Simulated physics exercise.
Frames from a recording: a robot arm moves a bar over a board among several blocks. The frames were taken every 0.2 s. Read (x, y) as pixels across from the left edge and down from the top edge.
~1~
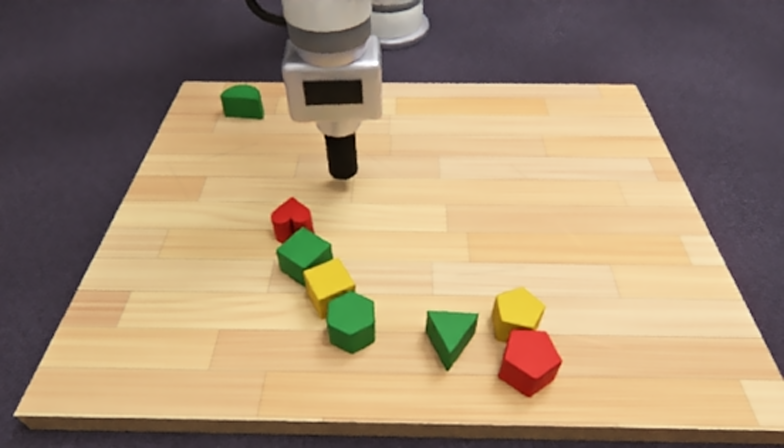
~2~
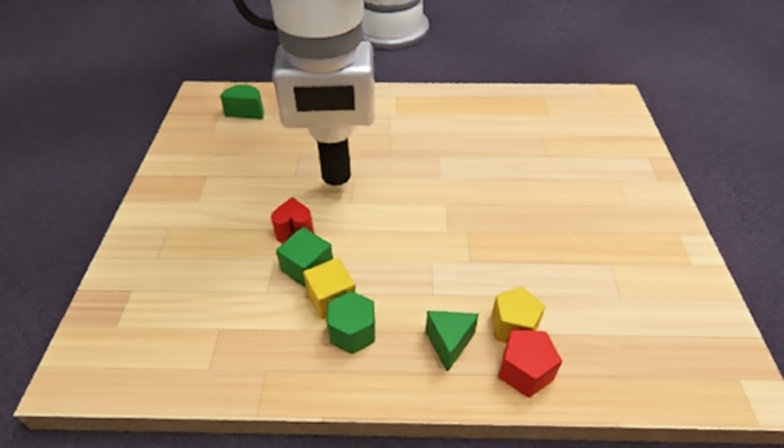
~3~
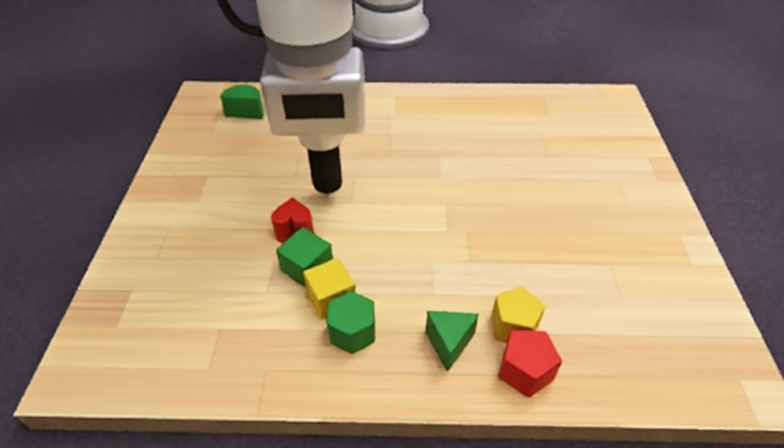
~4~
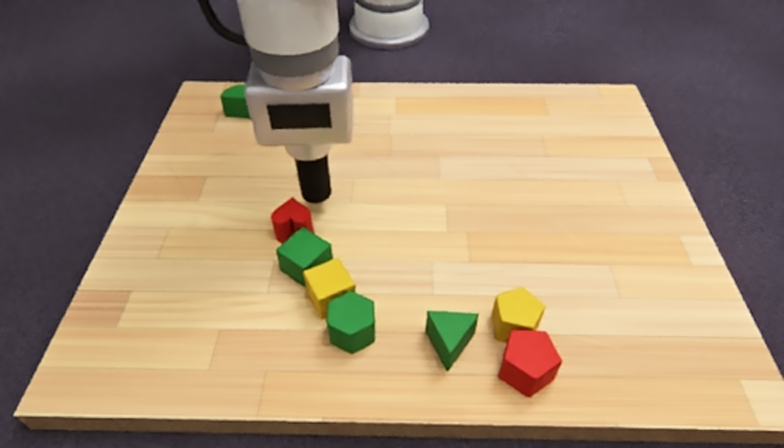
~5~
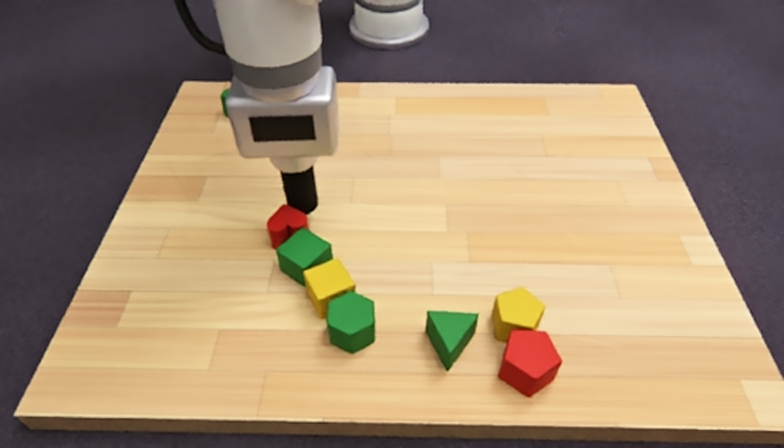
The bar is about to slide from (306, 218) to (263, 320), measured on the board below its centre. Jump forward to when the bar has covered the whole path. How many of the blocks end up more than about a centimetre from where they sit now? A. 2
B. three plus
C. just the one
(B)
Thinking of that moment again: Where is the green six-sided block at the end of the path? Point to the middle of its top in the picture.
Close to (382, 328).
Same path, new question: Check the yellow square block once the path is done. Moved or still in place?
It shifts position.
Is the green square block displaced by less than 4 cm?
No
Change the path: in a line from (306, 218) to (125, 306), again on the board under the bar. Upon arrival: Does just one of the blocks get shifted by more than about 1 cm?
Yes, that is how it ends up.
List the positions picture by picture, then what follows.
Tip of the bar at (344, 172), middles of tops, red heart at (291, 211), green square block at (303, 246), yellow square block at (329, 277), green six-sided block at (351, 312), in the first frame.
Bar at (337, 177), nothing pushed, in the second frame.
Bar at (328, 185), nothing pushed, in the third frame.
Bar at (317, 194), nothing pushed, in the fourth frame.
Bar at (303, 206), red heart at (286, 218), green square block at (303, 246), yellow square block at (329, 277), green six-sided block at (351, 312), in the fifth frame.
On the path given first. One third of the way, bar at (290, 236); red heart at (260, 245); green square block at (306, 252).
Two thirds of the way, bar at (274, 272); red heart at (235, 267), turned 70° clockwise; green square block at (300, 283); yellow square block at (334, 301), turned 35° anticlockwise; green six-sided block at (370, 324), turned 25° anticlockwise.
At the end, bar at (259, 308); red heart at (233, 269), turned 80° clockwise; green square block at (297, 305), turned 25° anticlockwise; yellow square block at (338, 314), turned 50° anticlockwise; green six-sided block at (382, 328), turned 40° anticlockwise.
